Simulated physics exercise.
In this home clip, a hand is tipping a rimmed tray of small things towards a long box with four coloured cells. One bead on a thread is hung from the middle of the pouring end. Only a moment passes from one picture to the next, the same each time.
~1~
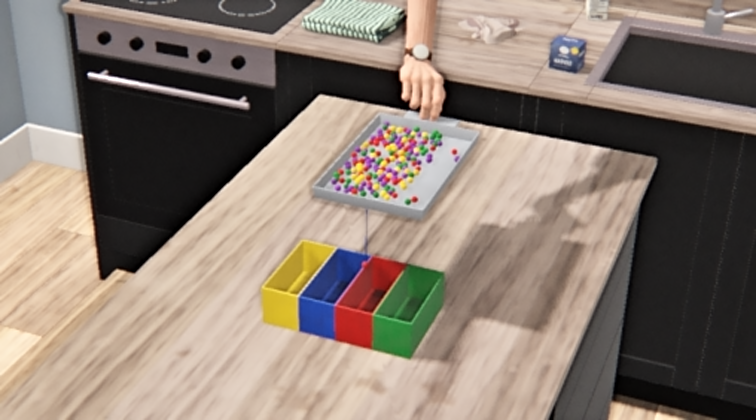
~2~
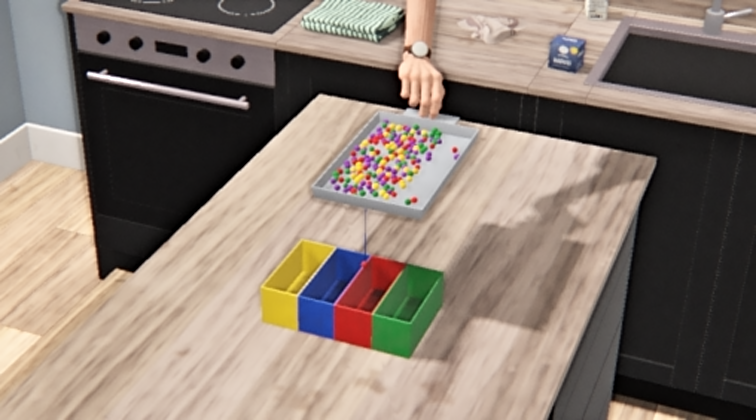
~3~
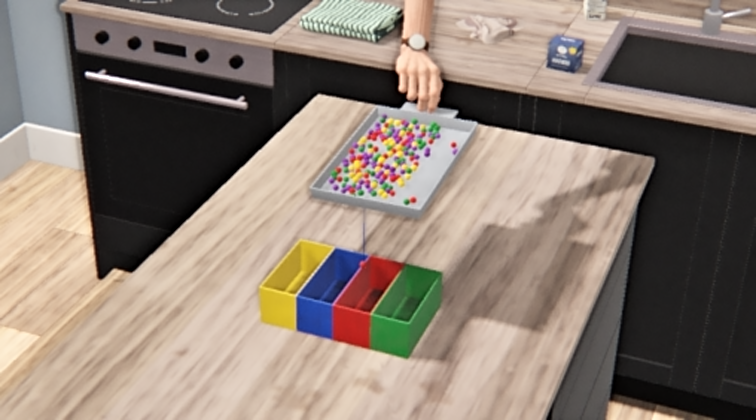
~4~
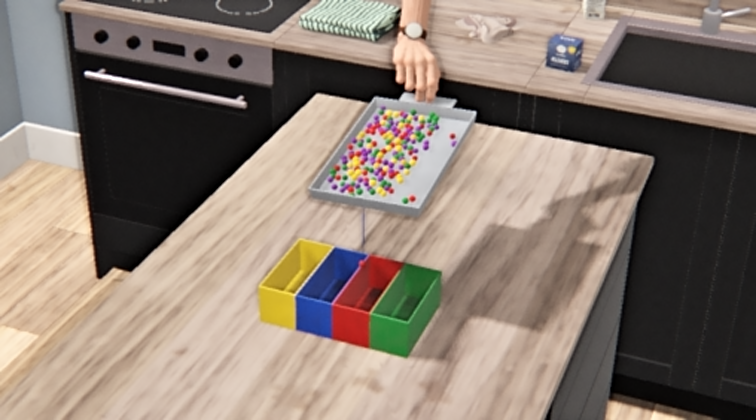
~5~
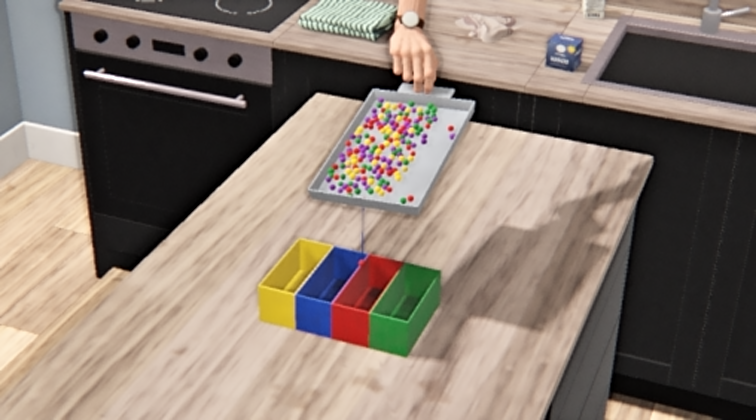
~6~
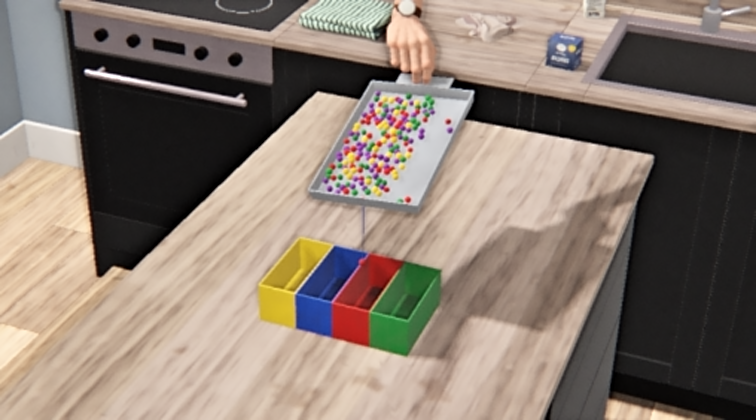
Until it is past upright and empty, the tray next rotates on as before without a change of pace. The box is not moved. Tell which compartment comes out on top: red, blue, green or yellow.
It is yellow that comes out on top.
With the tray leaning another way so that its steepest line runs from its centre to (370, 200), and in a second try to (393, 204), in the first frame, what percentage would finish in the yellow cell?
The first gives 20 %, the second 0 %.
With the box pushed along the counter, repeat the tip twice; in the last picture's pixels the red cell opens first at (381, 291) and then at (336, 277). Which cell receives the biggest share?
In the first case it's the yellow cell, in the second it's the cell in blue.
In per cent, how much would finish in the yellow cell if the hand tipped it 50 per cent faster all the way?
I'd put it near 60 per cent.
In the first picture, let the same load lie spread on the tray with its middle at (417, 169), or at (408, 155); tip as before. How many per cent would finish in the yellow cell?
You'd get near 60 percent first and near 60 percent after that.
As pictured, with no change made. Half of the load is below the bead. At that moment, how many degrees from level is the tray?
At roughly 90°.
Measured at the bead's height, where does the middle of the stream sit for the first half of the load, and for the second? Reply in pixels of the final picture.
(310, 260) first, (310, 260) later.
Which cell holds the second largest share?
That blue cell.
Soon after the last picture, tray tipped steeply; nearly all on the tray; a stray few in the yellow cell; a stray few in the red cell; a small part falling or outside the box.
A little later, tray tipped right over; about a quarter on the tray; about half in the yellow cell; about a quarter in the blue cell; a stray few in the red cell; a small part falling or outside the box.
Later still, tray tipped past a quarter turn; about two thirds in the yellow cell; about a third in the blue cell; a stray few in the red cell; a small part falling or outside the box.
At rest, tray tipped past a quarter turn; about two thirds in the yellow cell; about a third in the blue cell; a stray few in the red cell; none in the green cell; a small part outside the box.
